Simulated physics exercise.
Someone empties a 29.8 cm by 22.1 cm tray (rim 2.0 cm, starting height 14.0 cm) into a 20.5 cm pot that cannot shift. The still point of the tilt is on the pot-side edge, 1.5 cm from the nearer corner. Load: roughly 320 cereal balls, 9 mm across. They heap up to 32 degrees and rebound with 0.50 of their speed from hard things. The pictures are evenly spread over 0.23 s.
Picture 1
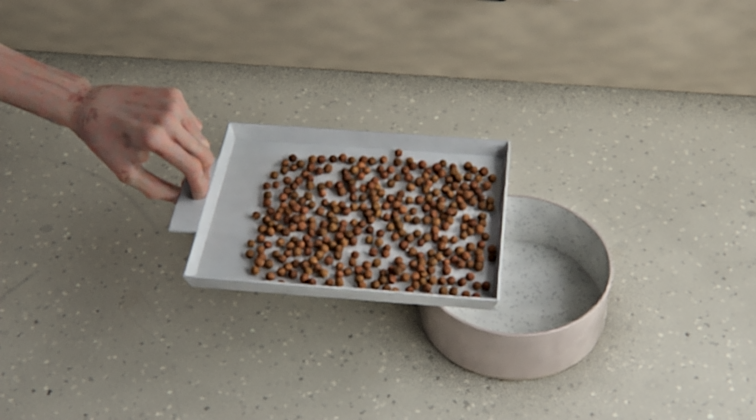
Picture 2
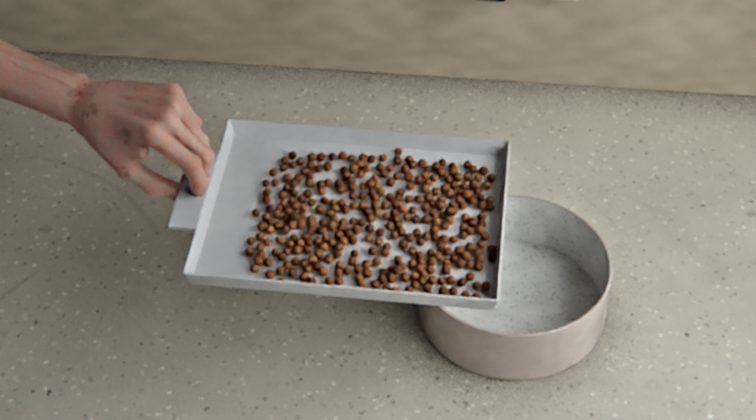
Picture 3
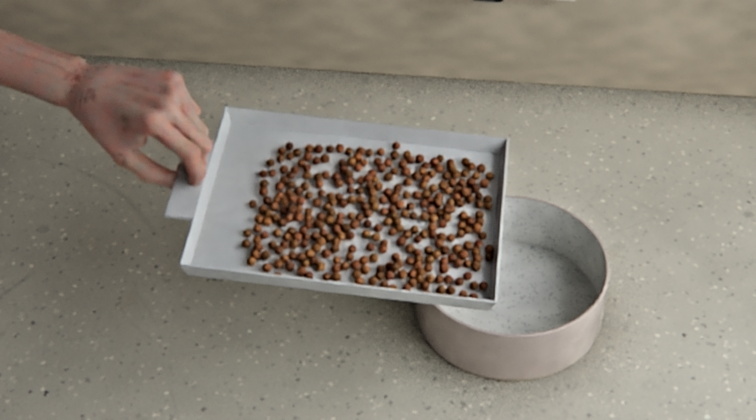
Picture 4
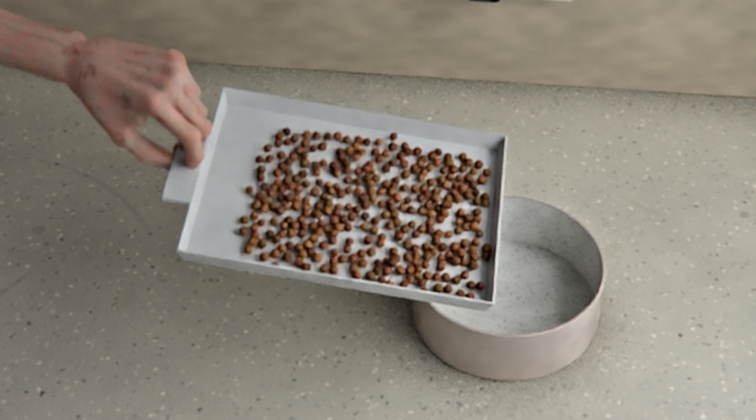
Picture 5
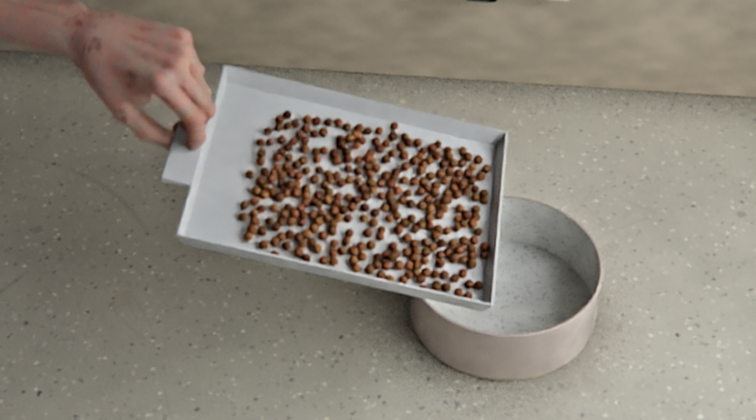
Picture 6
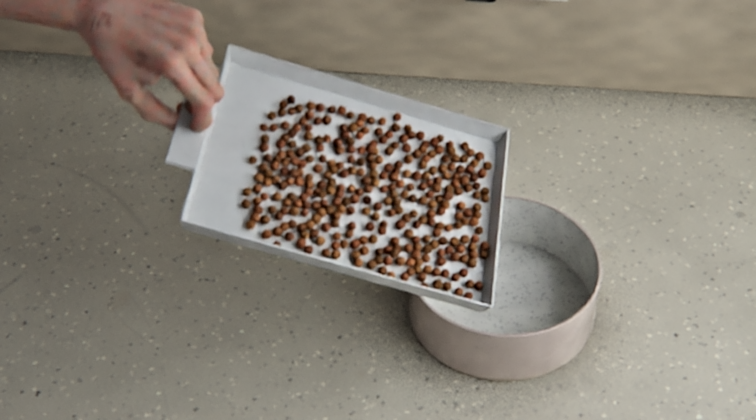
In the video, a hand grips the left end of a pale tray of small brown balls, its right edge over a round pot, and gradually raises that end, tilting the tray rightward while the balls stay spread across it.
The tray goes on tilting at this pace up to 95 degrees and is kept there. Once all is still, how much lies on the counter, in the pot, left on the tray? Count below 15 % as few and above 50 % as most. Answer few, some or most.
Counter: Most, pot: Some, tray: Few.
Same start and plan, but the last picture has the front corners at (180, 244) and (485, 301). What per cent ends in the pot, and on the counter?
Pot 0, counter 100.
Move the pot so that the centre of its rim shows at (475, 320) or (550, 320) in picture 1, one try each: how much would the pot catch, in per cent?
About 65 and 95 per cent.
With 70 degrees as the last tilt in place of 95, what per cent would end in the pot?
In that case some 10 per cent.
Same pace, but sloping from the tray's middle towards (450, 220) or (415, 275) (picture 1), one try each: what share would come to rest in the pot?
About 90 and 0 per cent.
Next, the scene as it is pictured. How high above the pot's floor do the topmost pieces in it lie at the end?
Some 1.5 cm.
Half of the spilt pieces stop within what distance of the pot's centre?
Some 18 cm.
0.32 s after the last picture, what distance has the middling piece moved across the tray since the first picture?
About 5 cm.
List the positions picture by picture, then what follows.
In the first frame, tray tilt 0 degrees, front corners at (190, 272) and (493, 296); middle of the pieces at (371, 220); pot at (515, 261).
In the second frame, tray tilt 1 degrees, front corners at (189, 269) and (493, 296); middle of the pieces at (370, 219).
In the third frame, tray tilt 4 degrees, front corners at (186, 261) and (491, 297), lowest corner right front; middle of the pieces at (368, 214).
In the fourth frame, tray tilt 9 degrees, front corners at (184, 246) and (489, 298), lowest corner right front; middle of the pieces at (366, 206).
In the fifth frame, tray tilt 14 degrees, front corners at (184, 231) and (488, 299), lowest corner right front; middle of the pieces at (366, 197).
In the sixth frame, tray tilt 19 degrees, front corners at (188, 216) and (488, 301), lowest corner right front; middle of the pieces at (368, 189); pot at (504, 262).
Then, 0.32 s after the last picture, tilt 56 degrees; the tray holds 100 %, the pot 0 %.
Then, 0.54 s after the last picture, tilt 81 degrees; the tray holds 95 %, the pot 0 %.
Then, 0.87 s after the last picture, tilt 95 degrees; the tray holds 5 %, the pot 20 %.
In the end, counter 75 %, pot 25 %, tray 0 %.
